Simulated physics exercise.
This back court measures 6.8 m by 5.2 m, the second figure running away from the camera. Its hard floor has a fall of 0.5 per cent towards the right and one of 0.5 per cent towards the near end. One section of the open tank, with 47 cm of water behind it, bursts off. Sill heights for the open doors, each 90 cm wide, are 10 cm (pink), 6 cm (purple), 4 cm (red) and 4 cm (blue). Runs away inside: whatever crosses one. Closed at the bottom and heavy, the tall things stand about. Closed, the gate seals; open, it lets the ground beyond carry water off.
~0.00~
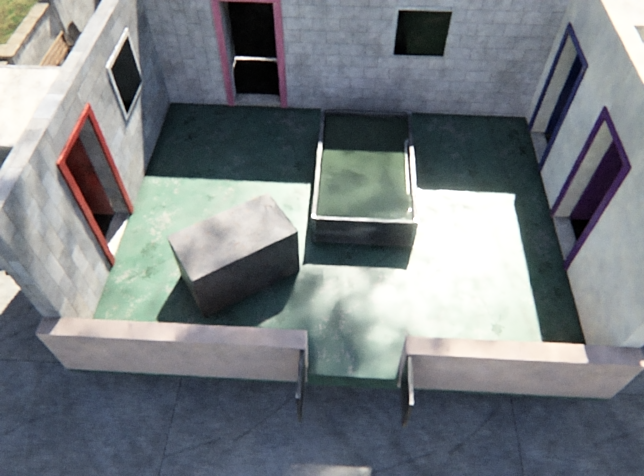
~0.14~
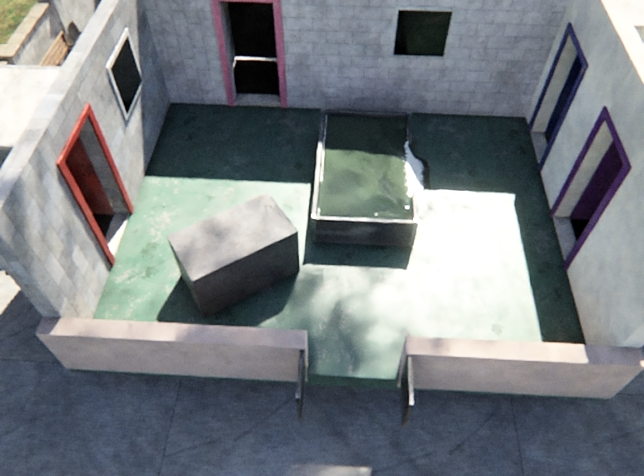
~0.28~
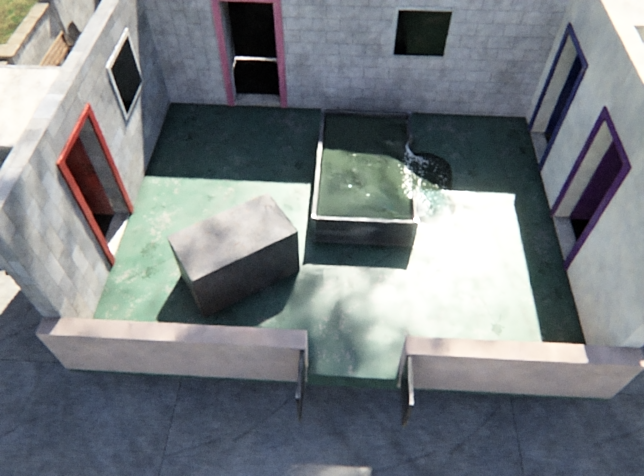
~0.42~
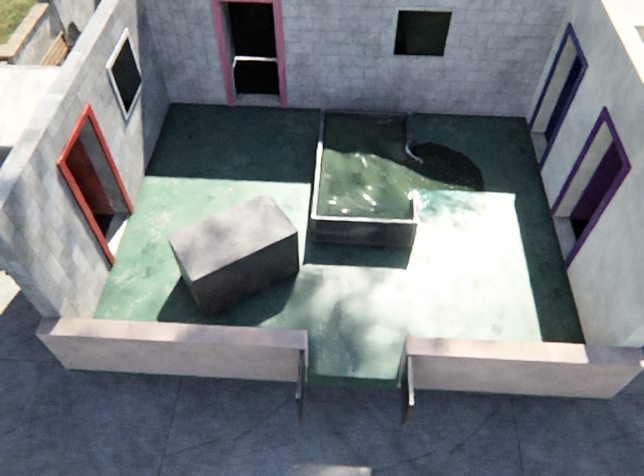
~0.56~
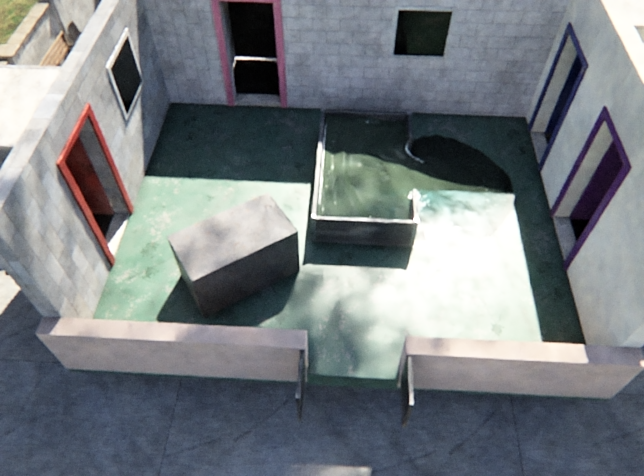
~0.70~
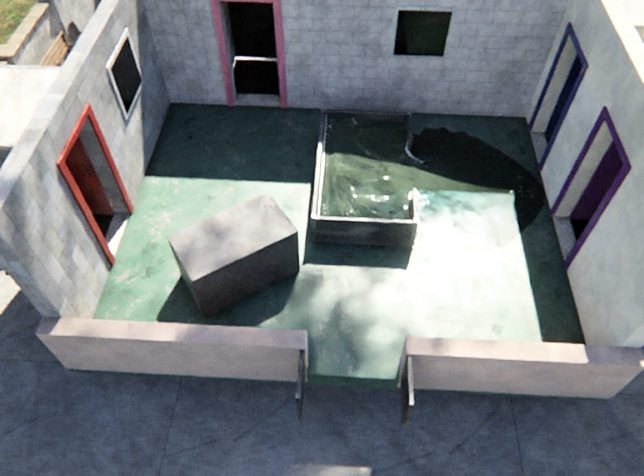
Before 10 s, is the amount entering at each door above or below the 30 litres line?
Result: At the pink door it looks set to land under the limit; at the purple door it looks set to land over the limit; at the red door it looks set to land under the limit; at the blue door it looks set to land over the limit.
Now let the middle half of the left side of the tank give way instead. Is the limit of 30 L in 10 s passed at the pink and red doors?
Here's how it goes: Pink falls short, red exceeds it.
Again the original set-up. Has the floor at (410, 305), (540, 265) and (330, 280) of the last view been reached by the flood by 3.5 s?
First spot bone dry, second soaked, third bone dry.
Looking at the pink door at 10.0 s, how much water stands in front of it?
I'd put it near 2.0 cm.
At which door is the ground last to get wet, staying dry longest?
The answer is the red door.
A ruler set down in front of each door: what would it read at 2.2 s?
In centimetres, the pink door has 0, the purple door 17, the red door 0 and the blue door 15.
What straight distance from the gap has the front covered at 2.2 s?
I'd put it close to 3.8 m.
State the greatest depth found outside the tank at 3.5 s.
Depth max: Approx. 20 cm.
After 1.4 s water covers 20 % of the floor and is deepest (28 cm) near (540, 198); pink door not reached, purple door 11 cm at the sill, 6 L in, red door not reached, blue door 9 cm at the sill, 7 L in.
After 2.2 s water covers 25 % of the floor and is deepest (24 cm) near (520, 120); pink door not reached, purple door 17 cm at the sill, 56 L in, red door not reached, blue door 15 cm at the sill, 62 L in.
After 3.5 s water covers 30 % of the floor and is deepest (20 cm) near (581, 359); pink door not reached, purple door 13 cm at the sill, 107 L in, red door not reached, blue door 13 cm at the sill, 133 L in.
After 6.0 s water covers 60 % of the floor and is deepest (12 cm) near (584, 372); pink door 3 cm at the sill, 0 L in, purple door 9 cm at the sill, 145 L in, red door not reached, blue door 9 cm at the sill, 212 L in.
After 10.0 s water covers 80 % of the floor and is deepest (9 cm) near (557, 371); pink door 2 cm at the sill, 0 L in, purple door 6 cm at the sill, 158 L in, red door 1 cm at the sill, 0 L in, blue door 6 cm at the sill, 248 L in.
